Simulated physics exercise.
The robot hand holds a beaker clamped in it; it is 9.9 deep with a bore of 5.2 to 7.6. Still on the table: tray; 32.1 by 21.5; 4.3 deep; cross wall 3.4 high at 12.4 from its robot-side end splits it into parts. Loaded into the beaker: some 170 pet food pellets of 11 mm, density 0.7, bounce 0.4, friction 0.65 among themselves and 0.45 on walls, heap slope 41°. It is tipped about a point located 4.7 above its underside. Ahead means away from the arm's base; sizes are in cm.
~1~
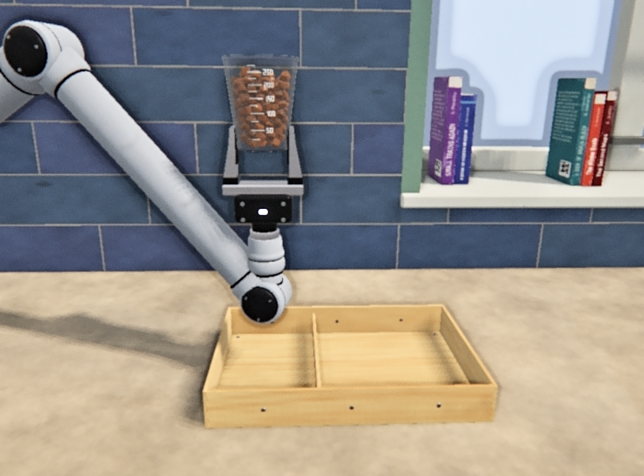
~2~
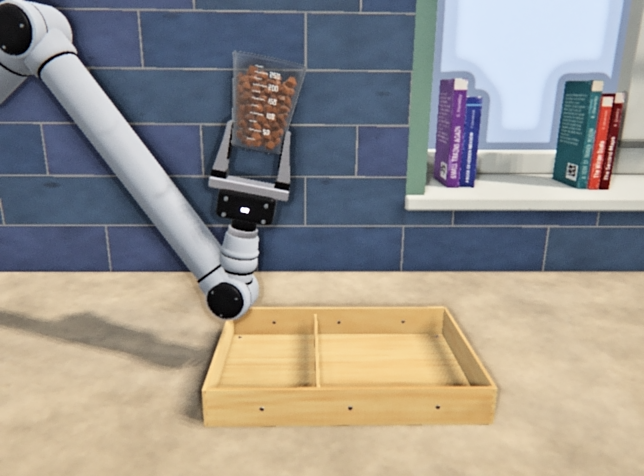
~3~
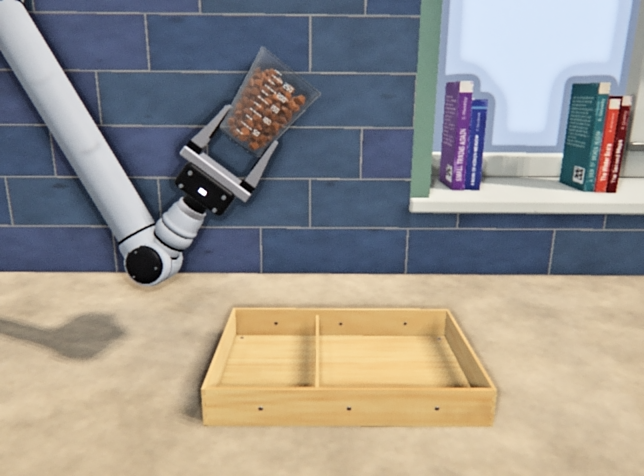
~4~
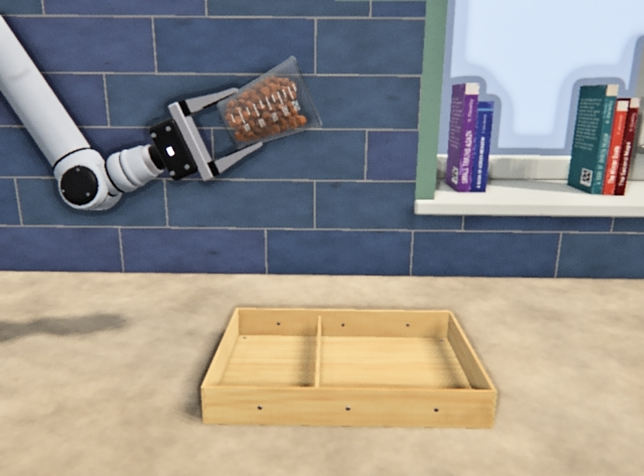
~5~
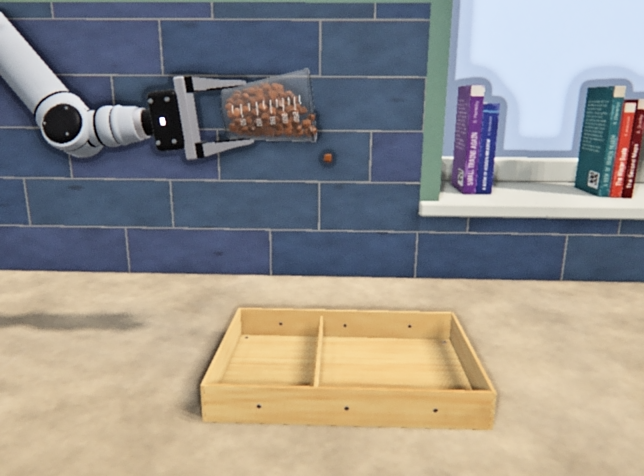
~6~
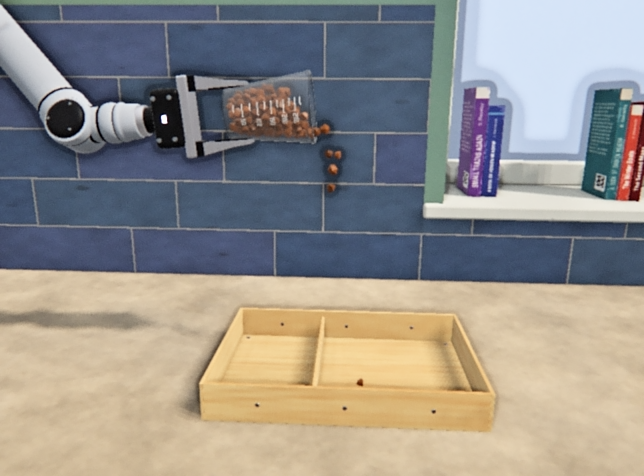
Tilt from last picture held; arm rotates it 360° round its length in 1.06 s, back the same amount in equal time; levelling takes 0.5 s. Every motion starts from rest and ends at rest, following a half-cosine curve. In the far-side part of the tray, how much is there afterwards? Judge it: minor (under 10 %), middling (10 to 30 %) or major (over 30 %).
Judged major.
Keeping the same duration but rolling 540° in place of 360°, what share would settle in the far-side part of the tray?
It would come to around 65 per cent.
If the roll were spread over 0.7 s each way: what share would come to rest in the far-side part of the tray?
Expected share: Some 40 %.
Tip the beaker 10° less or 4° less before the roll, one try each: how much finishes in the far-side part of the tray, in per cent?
The first try gives around 25 percent, the second around 40 percent.
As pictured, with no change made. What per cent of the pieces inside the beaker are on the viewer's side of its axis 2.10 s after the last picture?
Around 80 %.
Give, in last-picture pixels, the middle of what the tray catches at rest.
Centre: Close to (369, 371).
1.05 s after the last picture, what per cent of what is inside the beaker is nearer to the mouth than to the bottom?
45 %, about.
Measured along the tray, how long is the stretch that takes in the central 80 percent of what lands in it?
Spread length: Approx. 12 cm.
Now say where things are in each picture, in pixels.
In the first picture, beaker middle at (262, 105), upright; upper third of the load around (260, 87), from x 235 to 285, top at y 70; 168 in the beaker.
In the second picture, beaker middle at (263, 106), tipped 11°; upper third of the load around (264, 88), from x 240 to 290, top at y 70.
In the third picture, beaker middle at (265, 108), tipped 37°; upper third of the load around (267, 92), from x 230 to 300, top at y 75.
In the fourth picture, beaker middle at (267, 109), tipped 67°; upper third of the load around (272, 96), from x 230 to 300, top at y 80.
In the fifth picture, beaker middle at (268, 110), tipped 84°; upper third of the load around (265, 100), from x 230 to 330, top at y 90; 167 in the beaker, 1 in flight or on a rim.
In the sixth picture, beaker middle at (269, 111), tipped 85°; upper third of the load around (263, 102), from x 230 to 360, top at y 90; 163 in the beaker, 1 in the far-side part, 4 in flight or on a rim.
Then, 1.05 s after the last picture, tipped 85°, highest piece 36 above the table; 112 in the beaker, 44 in the far-side part, 12 in flight or on a rim.
Then, 2.10 s after the last picture, tipped 85°, highest piece 36 above the table; 87 in the far-side part, 77 in the beaker, 4 in flight or on a rim.
Then, 2.82 s after the last picture, upright, highest piece 37 above the table; 93 in the far-side part, 75 in the beaker.
Then, 3.52 s after the last picture, upright, highest piece 37 above the table; 93 in the far-side part, 75 in the beaker.
Final count, 93 in the far-side part, 75 in the beaker. That is 55 % in the far-side part of the tray.
